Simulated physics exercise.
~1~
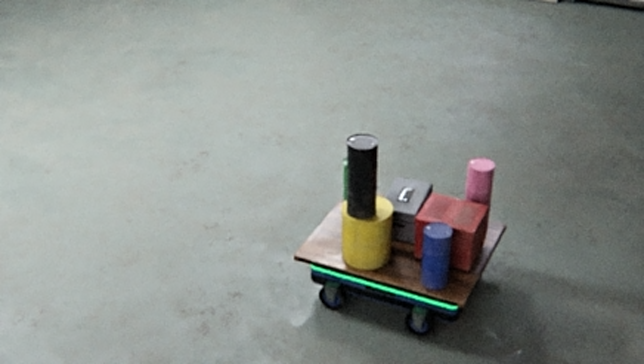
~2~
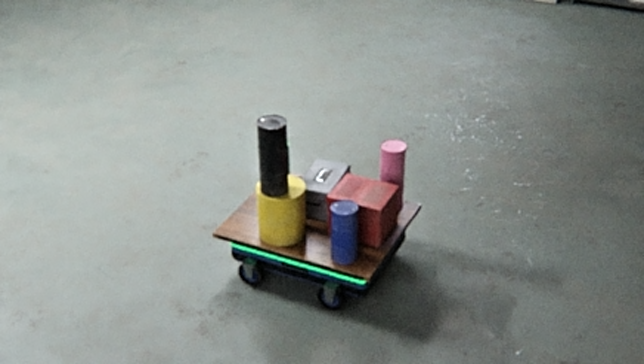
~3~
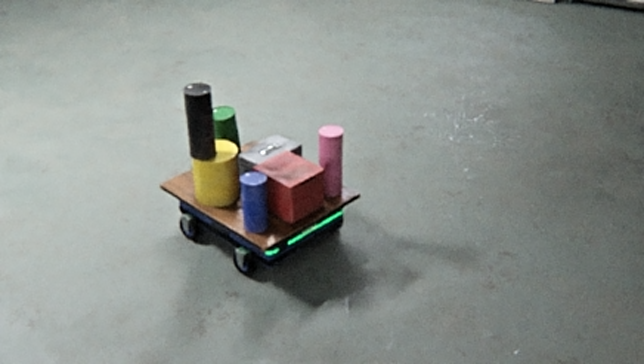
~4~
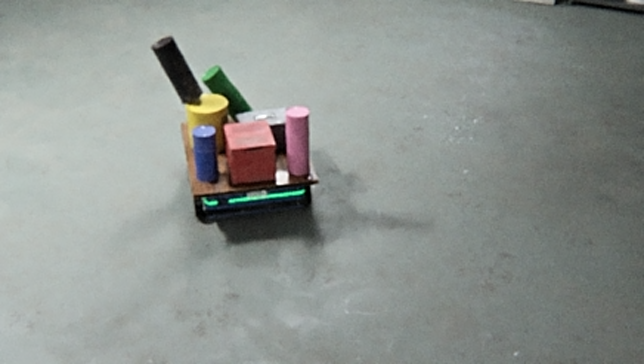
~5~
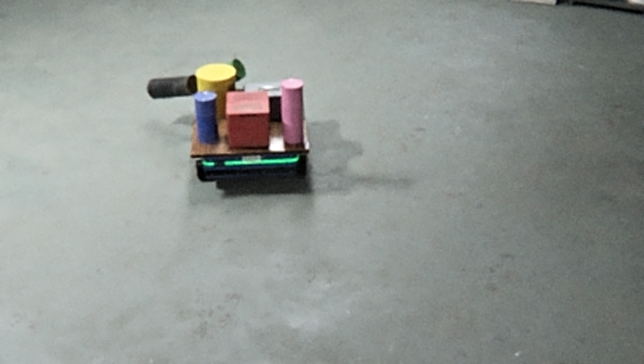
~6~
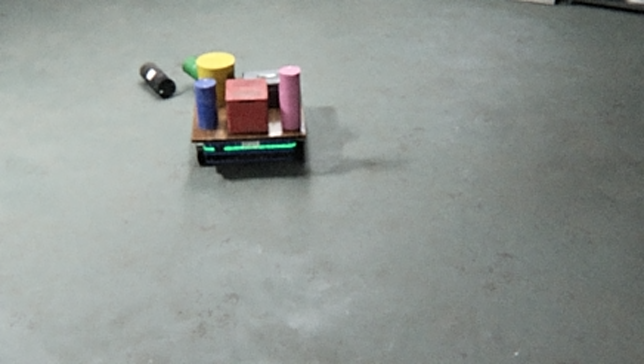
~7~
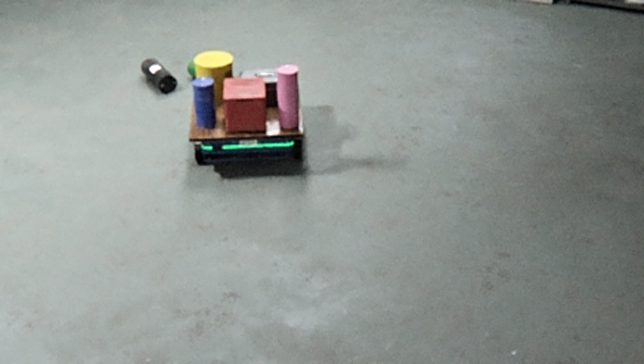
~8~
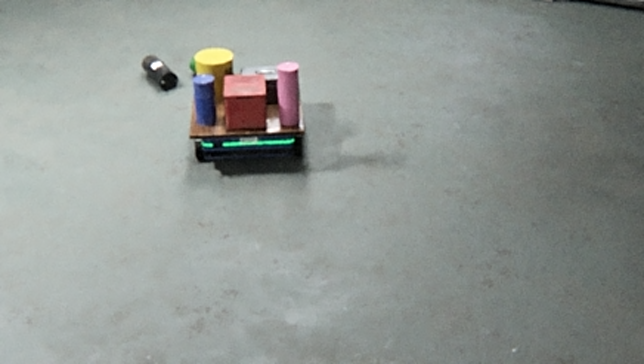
On a grey concrete floor, a loaded cart turning and moving away, the black and green canisters toppling off before it stops.
